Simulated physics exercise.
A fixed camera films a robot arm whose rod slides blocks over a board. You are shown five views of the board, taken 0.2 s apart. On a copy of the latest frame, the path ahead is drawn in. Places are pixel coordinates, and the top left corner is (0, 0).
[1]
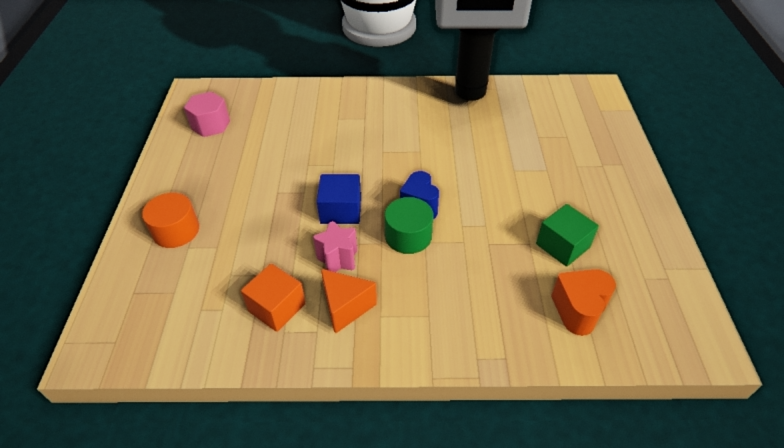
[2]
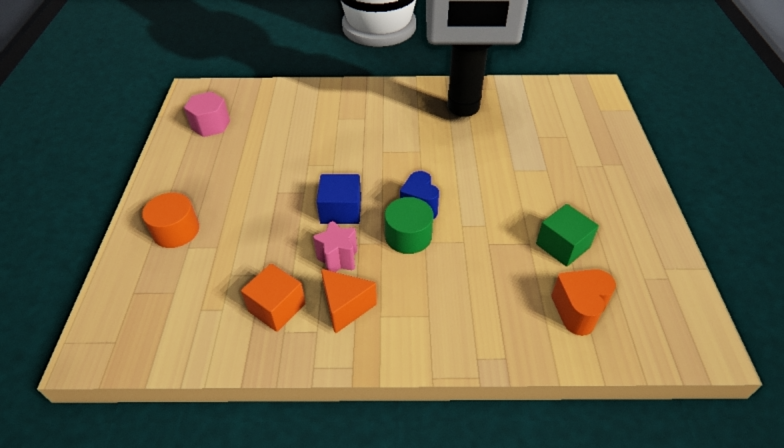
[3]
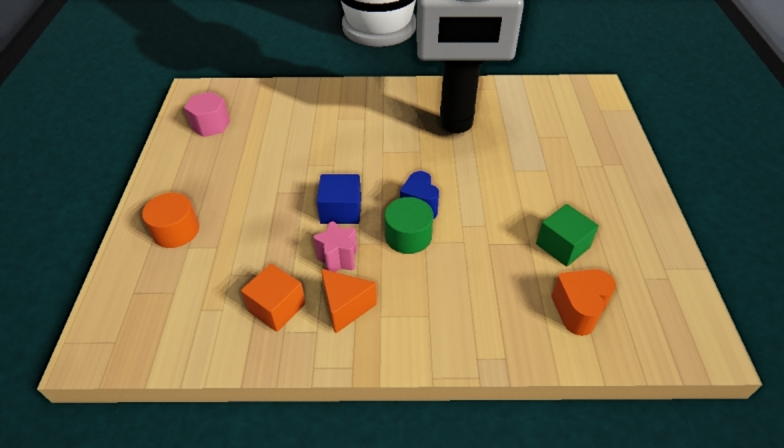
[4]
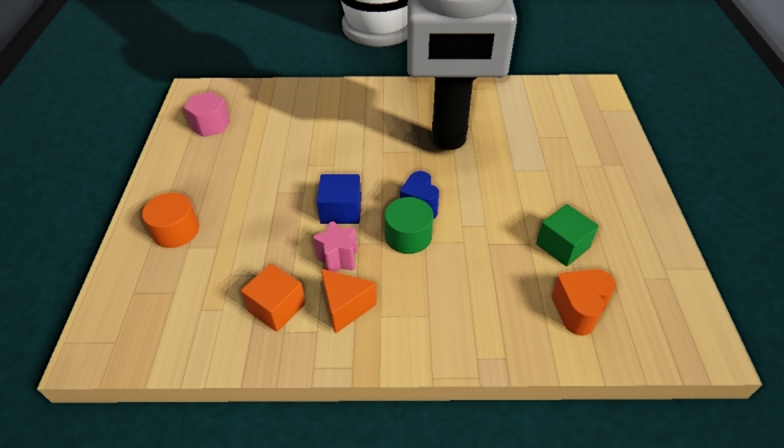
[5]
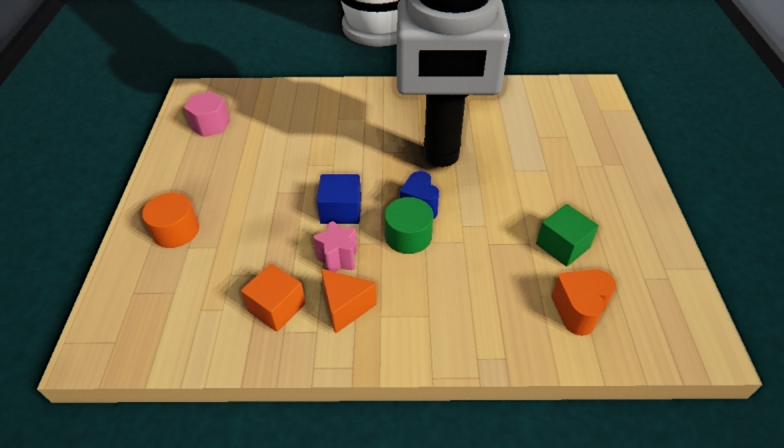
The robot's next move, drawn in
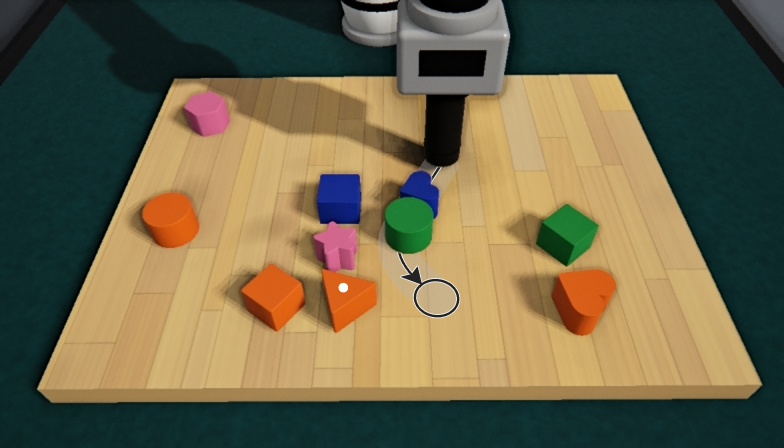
A grey robot arm with a black rod reaches over the far edge of a pale wooden board on a dark green surface, seen from above and in front. Blue, green, pink and orange blocks lie scattered about, including a green disc and blue heart near the middle and an orange triangle nearer the front. The rod glides steadily forward and slightly left towards the blue heart, while the blocks and camera stay still.
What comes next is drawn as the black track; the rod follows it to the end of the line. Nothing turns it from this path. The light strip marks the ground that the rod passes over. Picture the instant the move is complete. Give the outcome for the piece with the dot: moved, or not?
The piece with the dot is left alone.
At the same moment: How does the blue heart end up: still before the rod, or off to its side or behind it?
I'm fairly sure the blue heart slides away from the front of the rod at some point.
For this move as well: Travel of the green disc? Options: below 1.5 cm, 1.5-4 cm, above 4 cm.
The block shifts more than 4 cm.
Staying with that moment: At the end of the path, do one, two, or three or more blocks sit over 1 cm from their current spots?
That makes 2 blocks.
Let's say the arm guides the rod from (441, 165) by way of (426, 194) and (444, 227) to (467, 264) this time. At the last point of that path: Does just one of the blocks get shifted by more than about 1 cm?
That would be a no.
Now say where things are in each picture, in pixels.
Rod's lower end at (470, 92); orange triangle at (343, 288); green disc at (409, 214); blue heart at (420, 185), in the first frame.
Rod at (463, 108); blocks still, in the second frame.
Rod at (456, 124); blocks still, in the third frame.
Rod at (449, 140); blocks still, in the fourth frame.
Rod at (441, 156); orange triangle at (343, 288); green disc at (409, 214); blue heart at (420, 185), in the fifth frame.
Drawn move, from (441, 165) through (416, 204) and (399, 250) to (437, 298); the dot is on the orange triangle.
What follows on the original path. One third of the way, rod at (416, 195); green disc at (402, 243); blue heart at (412, 211), turned 25° anticlockwise.
Two thirds of the way, rod at (399, 243); green disc at (404, 300); blue heart at (397, 263), turned 30° anticlockwise.
At the end, rod at (437, 289); orange triangle still; green disc at (405, 330); blue heart at (398, 288), turned 15° anticlockwise.
